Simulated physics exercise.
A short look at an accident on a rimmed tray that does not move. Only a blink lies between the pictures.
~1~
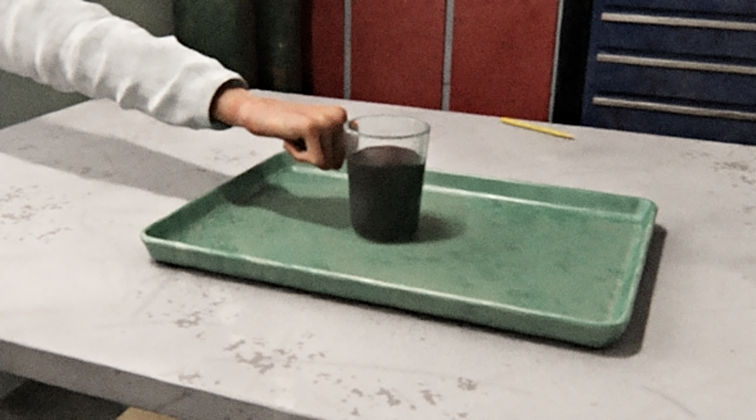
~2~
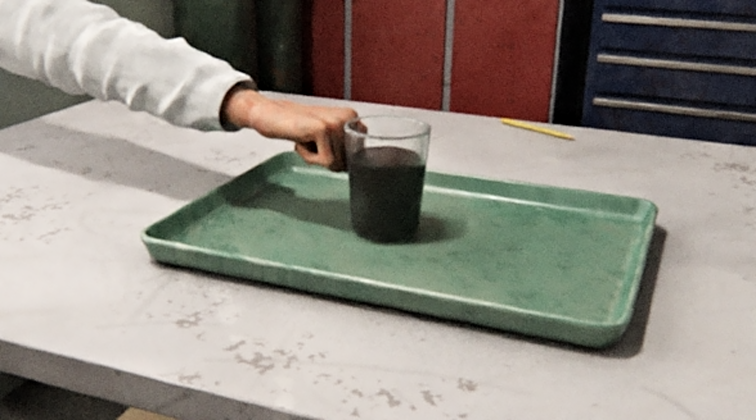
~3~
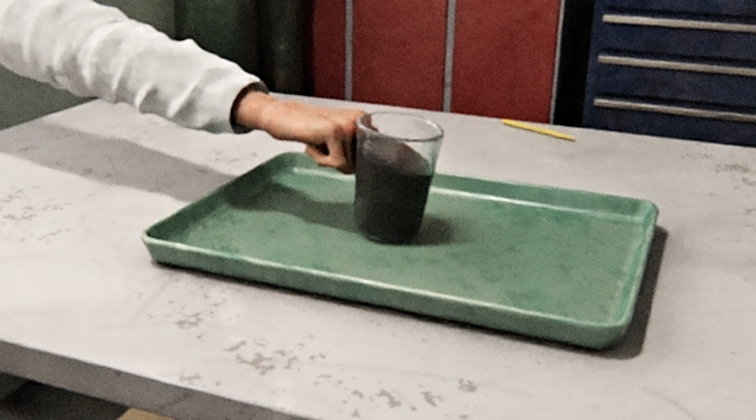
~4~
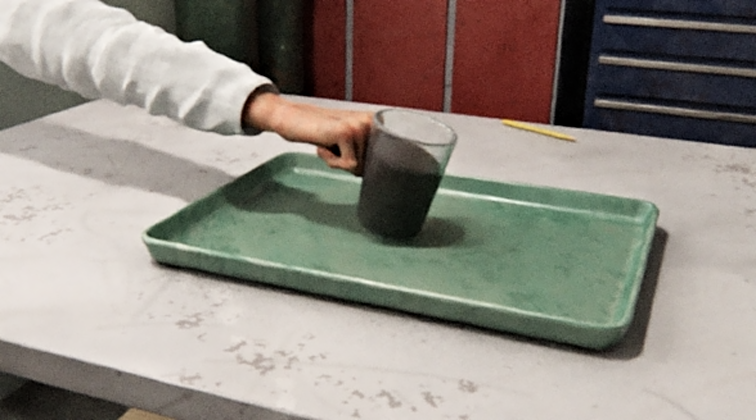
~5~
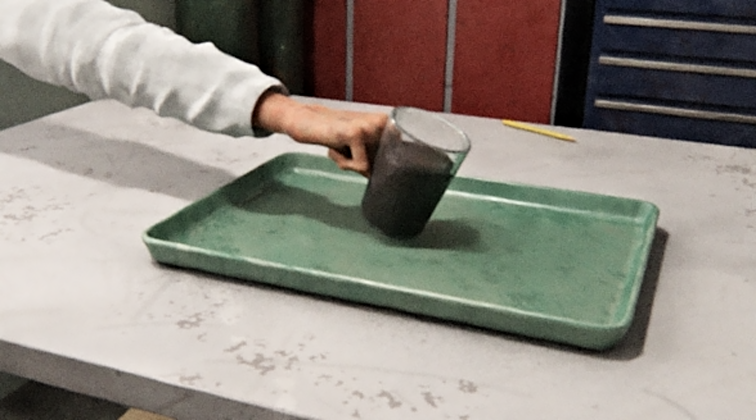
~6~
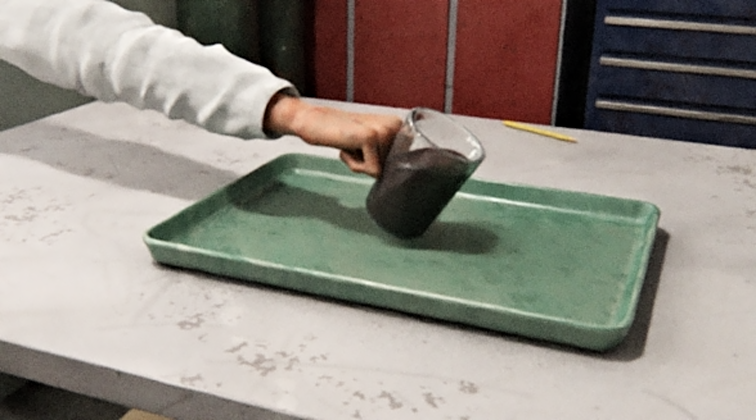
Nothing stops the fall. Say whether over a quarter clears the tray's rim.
After the fall over a quarter gets off the tray.
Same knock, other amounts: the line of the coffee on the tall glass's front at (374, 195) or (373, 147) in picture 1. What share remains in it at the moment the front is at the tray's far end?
First some 80, then 70 per cent.
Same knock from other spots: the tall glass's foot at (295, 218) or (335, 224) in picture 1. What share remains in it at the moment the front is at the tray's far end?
In turn 45 and 50 in a hundred.
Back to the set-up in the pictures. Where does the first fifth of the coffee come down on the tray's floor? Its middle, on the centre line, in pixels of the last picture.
Around (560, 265).
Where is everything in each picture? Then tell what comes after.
In the first frame, tilt 0°; right rim (426, 133); surface from (356, 149) to (423, 158); the tray's far rim is at (642, 255); the tray is clear ahead.
In the second frame, tilt 0°; right rim (427, 133); surface from (356, 150) to (423, 159).
In the third frame, tilt 7°; right rim (440, 137); surface from (367, 135) to (428, 165).
In the fourth frame, tilt 14°; right rim (453, 143); surface from (379, 131) to (442, 167).
In the fifth frame, tilt 21°; right rim (467, 150); surface from (387, 145) to (454, 164).
In the sixth frame, tilt 29°; right rim (481, 160); surface from (394, 157) to (473, 163).
A moment on, the tall glass lies on its side and 88 per cent is in the glass, 10 on the tray and 2 above or beyond its rim.
Next, the tall glass lies on its side and 46 per cent is in the glass, 44 on the tray and 9 above or beyond its rim.
Then the tall glass lies on its side and 27 per cent is in the glass, 38 on the tray and 35 above or beyond its rim.
Later the tall glass lies on its side and 13 per cent is in the glass, 50 on the tray and 36 above or beyond its rim.
At rest 63 per cent is held by tray and glass, 37 is off the tray.
